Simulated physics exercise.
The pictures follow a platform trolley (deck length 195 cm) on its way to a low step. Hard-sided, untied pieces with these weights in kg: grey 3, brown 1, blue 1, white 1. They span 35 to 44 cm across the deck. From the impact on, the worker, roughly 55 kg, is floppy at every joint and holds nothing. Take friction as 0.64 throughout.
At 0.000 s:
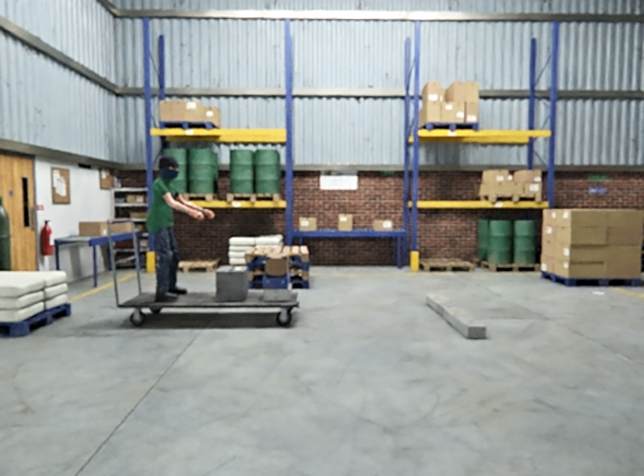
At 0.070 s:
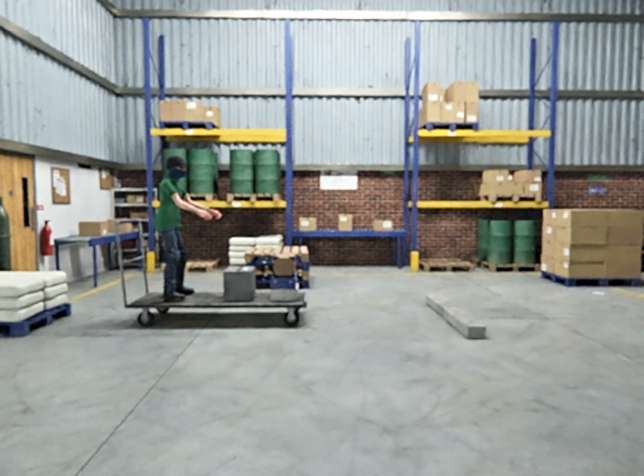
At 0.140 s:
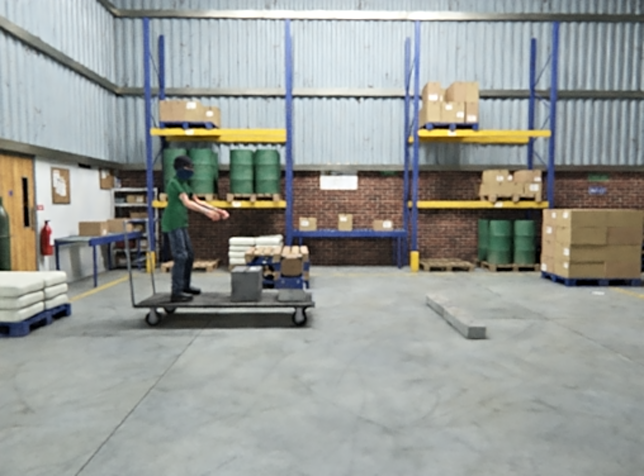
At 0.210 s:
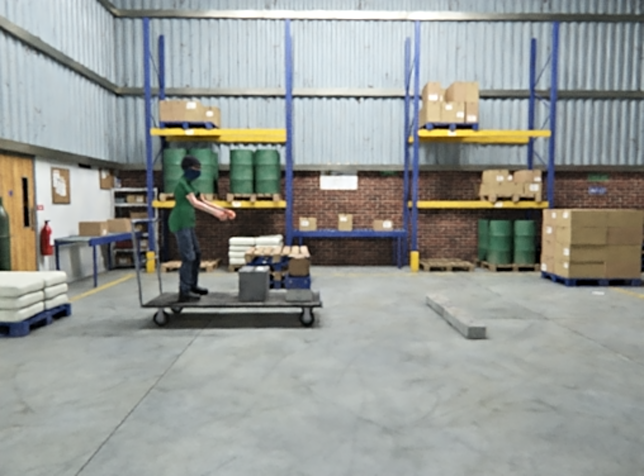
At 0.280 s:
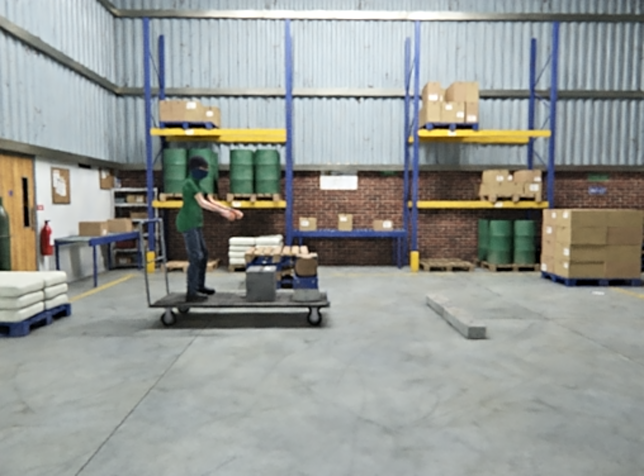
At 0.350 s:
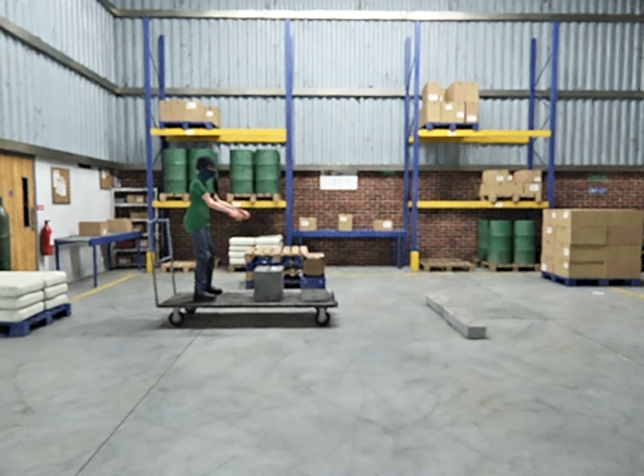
Masked worker in a green top riding a flat platform trolley rightward across a warehouse floor, arms stretched forward above grey box.
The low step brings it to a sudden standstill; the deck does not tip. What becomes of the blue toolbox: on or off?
The blue toolbox keeps its place on the deck.
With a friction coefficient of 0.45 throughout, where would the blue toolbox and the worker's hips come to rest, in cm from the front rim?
Then blue 10 behind, hips 120 behind.
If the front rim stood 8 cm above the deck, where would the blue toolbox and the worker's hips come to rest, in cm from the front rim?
In that case blue 20 behind, hips 130 behind.
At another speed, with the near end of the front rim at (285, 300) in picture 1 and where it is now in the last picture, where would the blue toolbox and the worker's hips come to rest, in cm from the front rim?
In that case blue 10 past, hips 130 behind.
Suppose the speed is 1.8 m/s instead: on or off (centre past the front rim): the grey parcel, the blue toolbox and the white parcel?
In that case grey on, blue off, white on.
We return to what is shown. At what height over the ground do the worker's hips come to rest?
Some 60 cm up.
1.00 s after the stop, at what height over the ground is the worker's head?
About 70 cm.
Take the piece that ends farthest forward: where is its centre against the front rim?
Some 10 cm behind it.
The wheels strike at 1.46 s.
After 2.01 s the blue toolbox is 15 cm behind the rim, tilted 0°, near (438, 280) in the last picture's view.
After 2.46 s the blue toolbox is 15 cm behind the rim, tilted 0°, near (438, 280) in the last picture's view.
At rest, 2.7 s, nothing is past the rim; behind it, grey parcel, brown suitcase, blue toolbox, white parcel and the worker's hips.
